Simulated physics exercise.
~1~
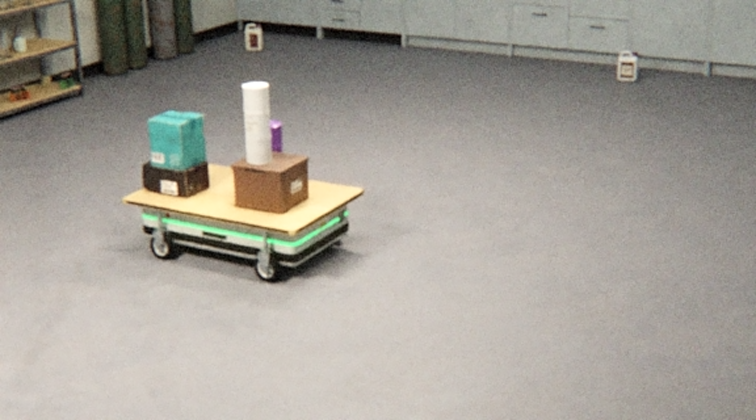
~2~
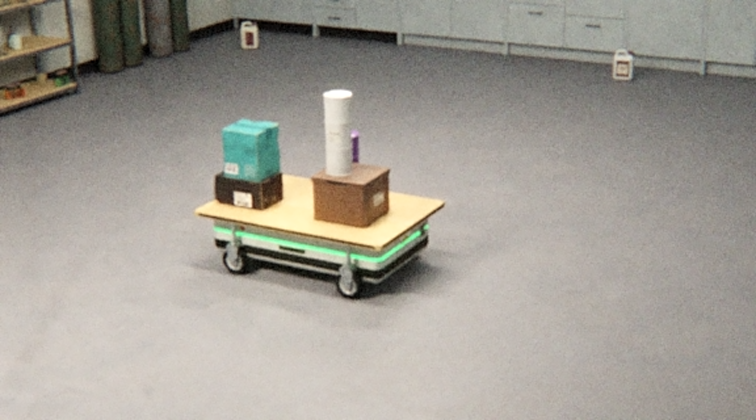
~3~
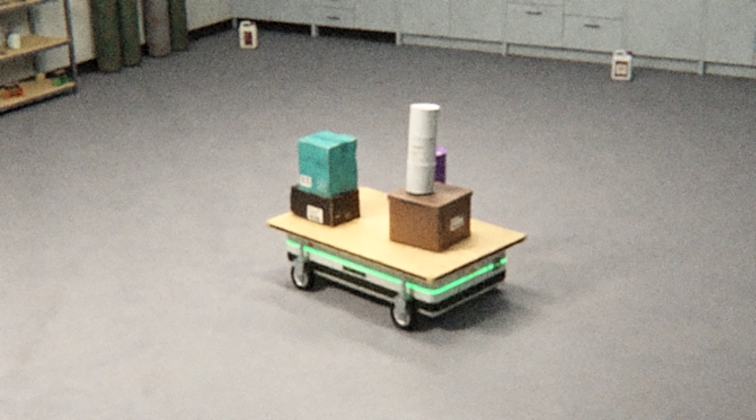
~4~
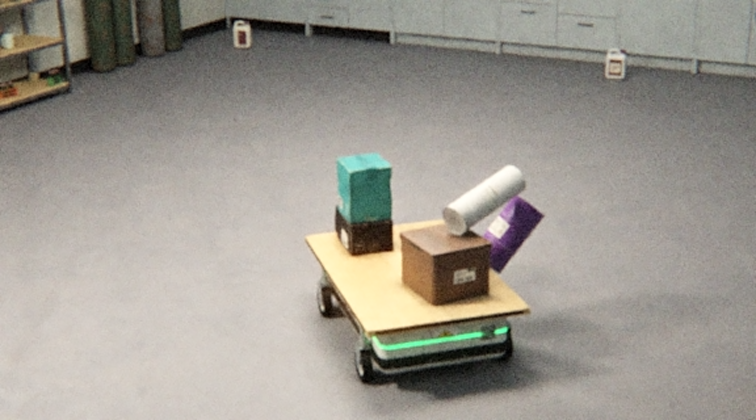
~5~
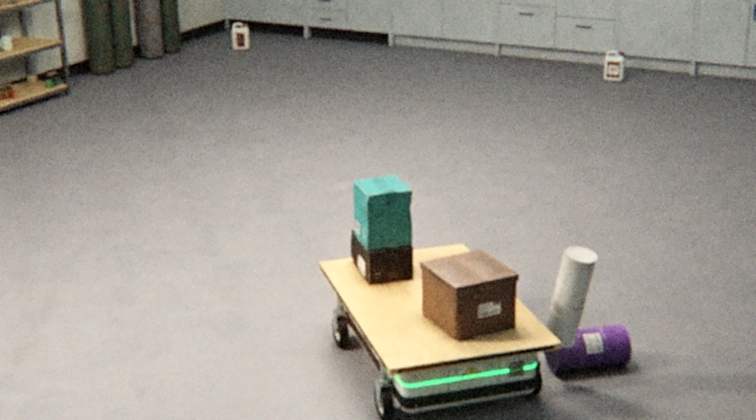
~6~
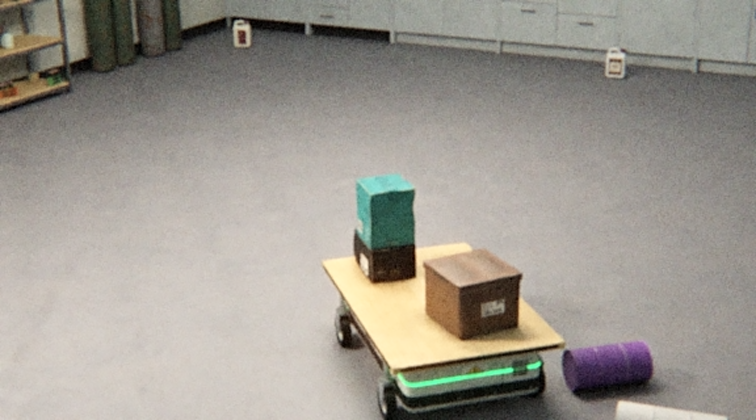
In a workshop with a grey floor, seen from slightly above, a low wheeled cart with a glowing green strip stands at left, with shelves and pale cabinets behind. Its wooden deck carries a turquoise box on a black parcel at left and a brown box at right, near a tall white cylinder and a purple canister. The cart rolls right and toward the viewer, then turns sharply toward the viewer. The white cylinder and purple canister topple off the right side. The cart stops, both fallen items lying on the floor, the turquoise box still upright on the black parcel.
